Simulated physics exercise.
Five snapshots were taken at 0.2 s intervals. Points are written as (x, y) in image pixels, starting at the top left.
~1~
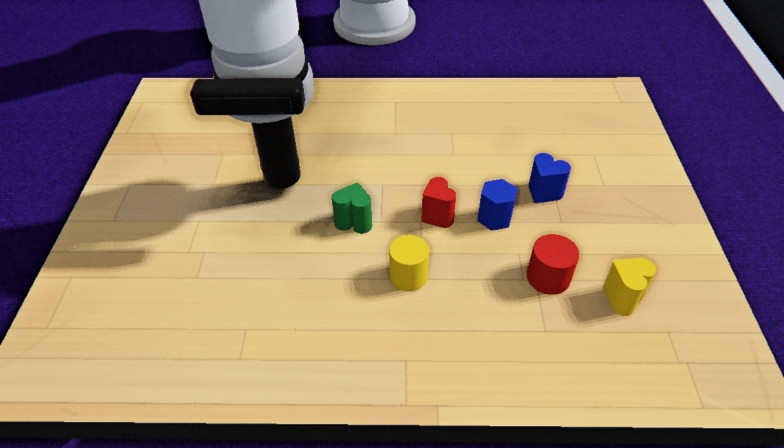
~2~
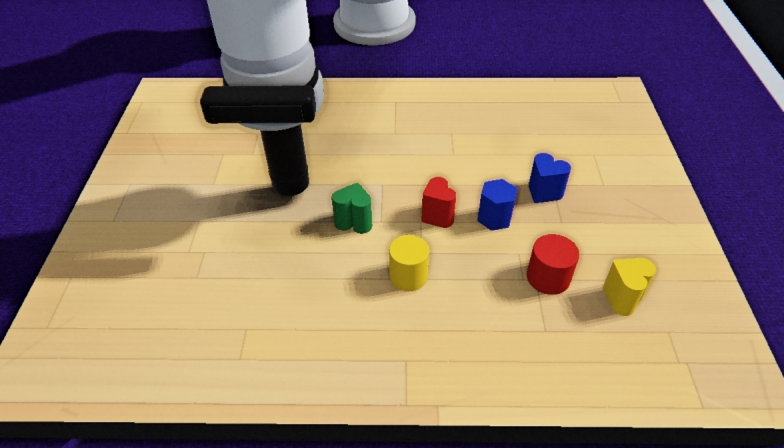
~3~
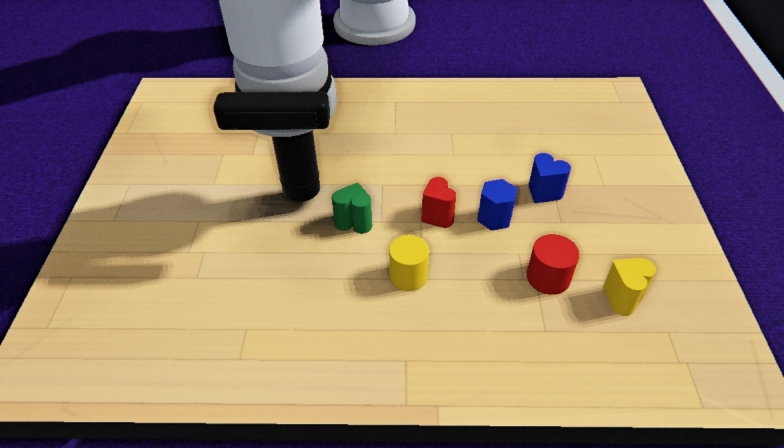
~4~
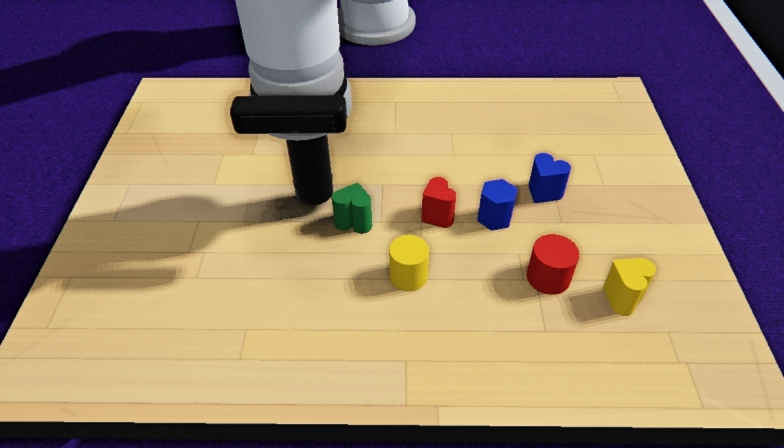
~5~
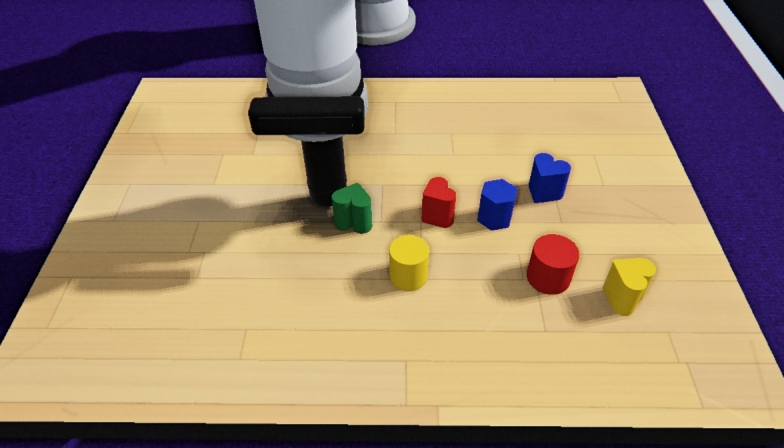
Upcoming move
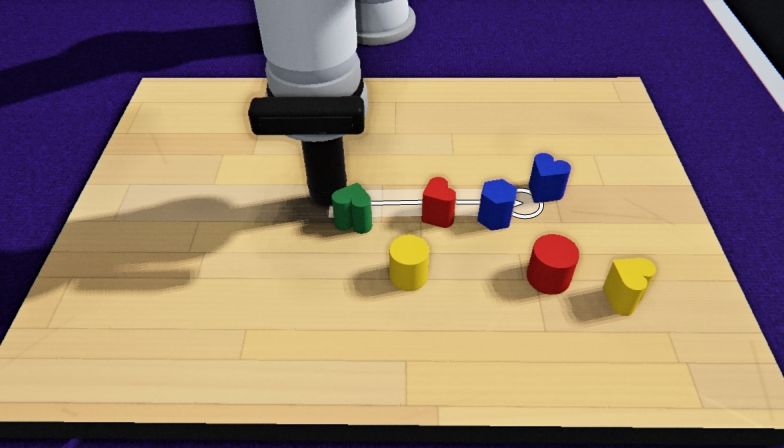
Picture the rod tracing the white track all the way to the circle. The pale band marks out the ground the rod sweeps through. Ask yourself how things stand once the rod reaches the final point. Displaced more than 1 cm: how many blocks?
Number moved: 3+.
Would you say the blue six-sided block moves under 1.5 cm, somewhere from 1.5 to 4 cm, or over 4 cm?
It gets moved 1.5 to 4 cm.
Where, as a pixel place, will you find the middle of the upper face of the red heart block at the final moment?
It should be at about (465, 198).
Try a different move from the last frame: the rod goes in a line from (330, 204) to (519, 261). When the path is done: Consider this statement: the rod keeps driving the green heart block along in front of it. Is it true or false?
The claim does not hold.
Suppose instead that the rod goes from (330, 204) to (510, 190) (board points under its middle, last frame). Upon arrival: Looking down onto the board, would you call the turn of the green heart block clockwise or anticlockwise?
Verdict: Clockwise.
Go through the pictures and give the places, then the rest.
In the first picture, rod's lower end (283, 177); green heart block (352, 195); red heart block (439, 189); blue six-sided block (499, 190); blue heart block (551, 165).
In the second picture, rod (291, 184); blocks still.
In the third picture, rod (302, 190); blocks still.
In the fourth picture, rod (315, 193); blocks still.
In the fifth picture, rod (329, 194); green heart block (352, 195); red heart block (439, 189); blue six-sided block (499, 190); blue heart block (551, 165).
Drawn move, from (330, 204) to (523, 203).
On the path given first. One third of the way, rod (396, 193); green heart block (366, 200), turned 30° clockwise.
Two thirds of the way, rod (460, 192); green heart block (366, 200), turned 30° clockwise; red heart block (465, 198), turned 60° clockwise.
At the end, rod (525, 193); green heart block (366, 200), turned 30° clockwise; red heart block (465, 198), turned 65° clockwise; blue six-sided block (532, 202), turned 80° clockwise; blue heart block (555, 163), turned 15° anticlockwise.
